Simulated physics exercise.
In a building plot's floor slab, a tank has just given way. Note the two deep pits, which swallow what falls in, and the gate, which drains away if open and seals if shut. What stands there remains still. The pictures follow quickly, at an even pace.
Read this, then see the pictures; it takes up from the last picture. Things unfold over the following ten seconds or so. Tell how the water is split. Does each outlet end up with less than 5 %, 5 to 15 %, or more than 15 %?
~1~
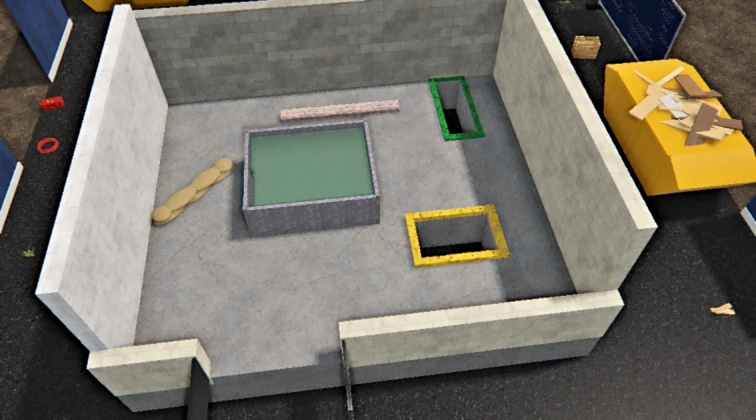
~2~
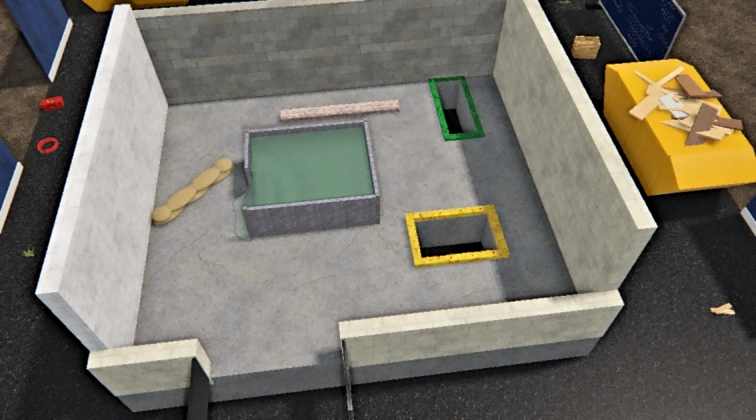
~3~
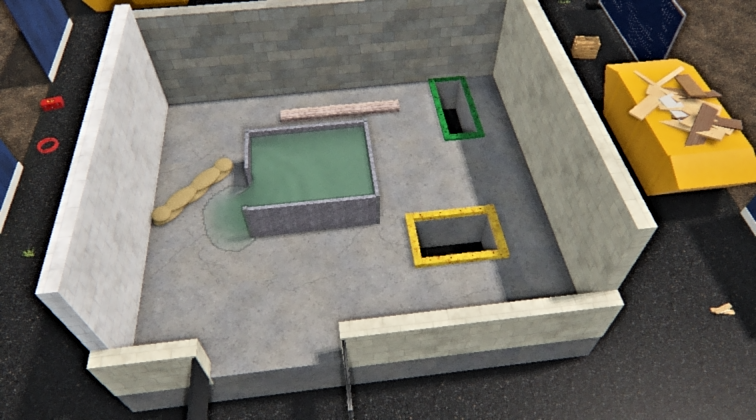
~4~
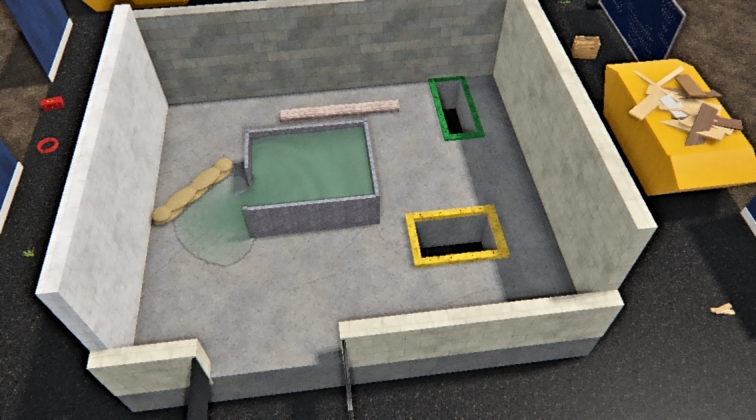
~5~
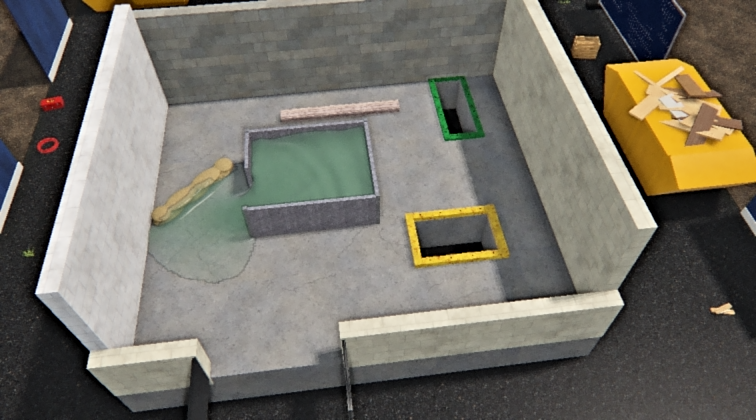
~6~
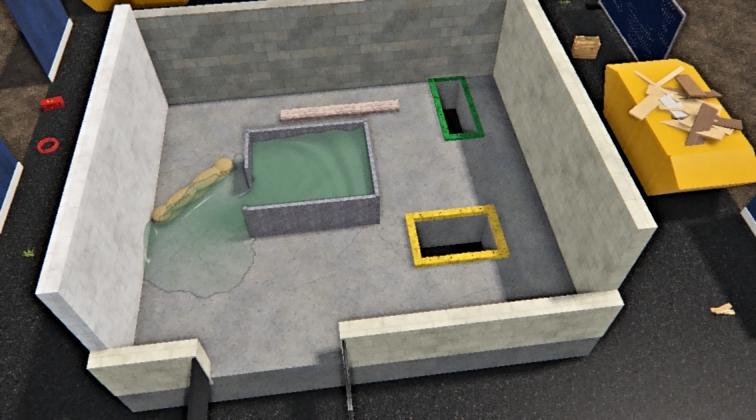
Each ends thus: The gate with more than 15 %; the yellow pit with less than 5 %; the green pit with less than 5 %.
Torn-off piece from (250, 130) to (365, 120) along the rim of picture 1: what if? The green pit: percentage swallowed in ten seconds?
Per cent: Green 25.
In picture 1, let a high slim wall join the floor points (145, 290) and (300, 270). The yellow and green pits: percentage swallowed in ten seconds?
Estimated shares: Yellow 4 percent, green 4 percent.
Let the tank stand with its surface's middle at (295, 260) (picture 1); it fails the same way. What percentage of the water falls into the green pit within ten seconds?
Share in the green pit - 10 %.
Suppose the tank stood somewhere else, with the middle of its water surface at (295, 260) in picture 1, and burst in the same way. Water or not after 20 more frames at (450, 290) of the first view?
The answer is spared.
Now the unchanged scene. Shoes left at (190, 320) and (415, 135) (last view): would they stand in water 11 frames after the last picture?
As listed: Swamped; unwetted.
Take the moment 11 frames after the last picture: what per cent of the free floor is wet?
I'd say 25 per cent.
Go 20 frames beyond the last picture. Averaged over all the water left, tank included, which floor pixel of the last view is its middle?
Centre of mass: Roughly (257, 226).
A moment on, water covers 15 % of the floor; the gate 0 %, the yellow pit 0 %, the green pit 0 %.
Next, water covers 25 % of the floor; the gate 0 %, the yellow pit 0 %, the green pit 0 %.
Then, water covers 45 % of the floor; the gate 3 %, the yellow pit 0 %, the green pit 0 %.
Later, water covers 65 % of the floor; the gate 11 %, the yellow pit 0 %, the green pit 0 %.
In the end, water covers 90 % of the floor; the gate 19 %, the yellow pit 0 %, the green pit 0 %.
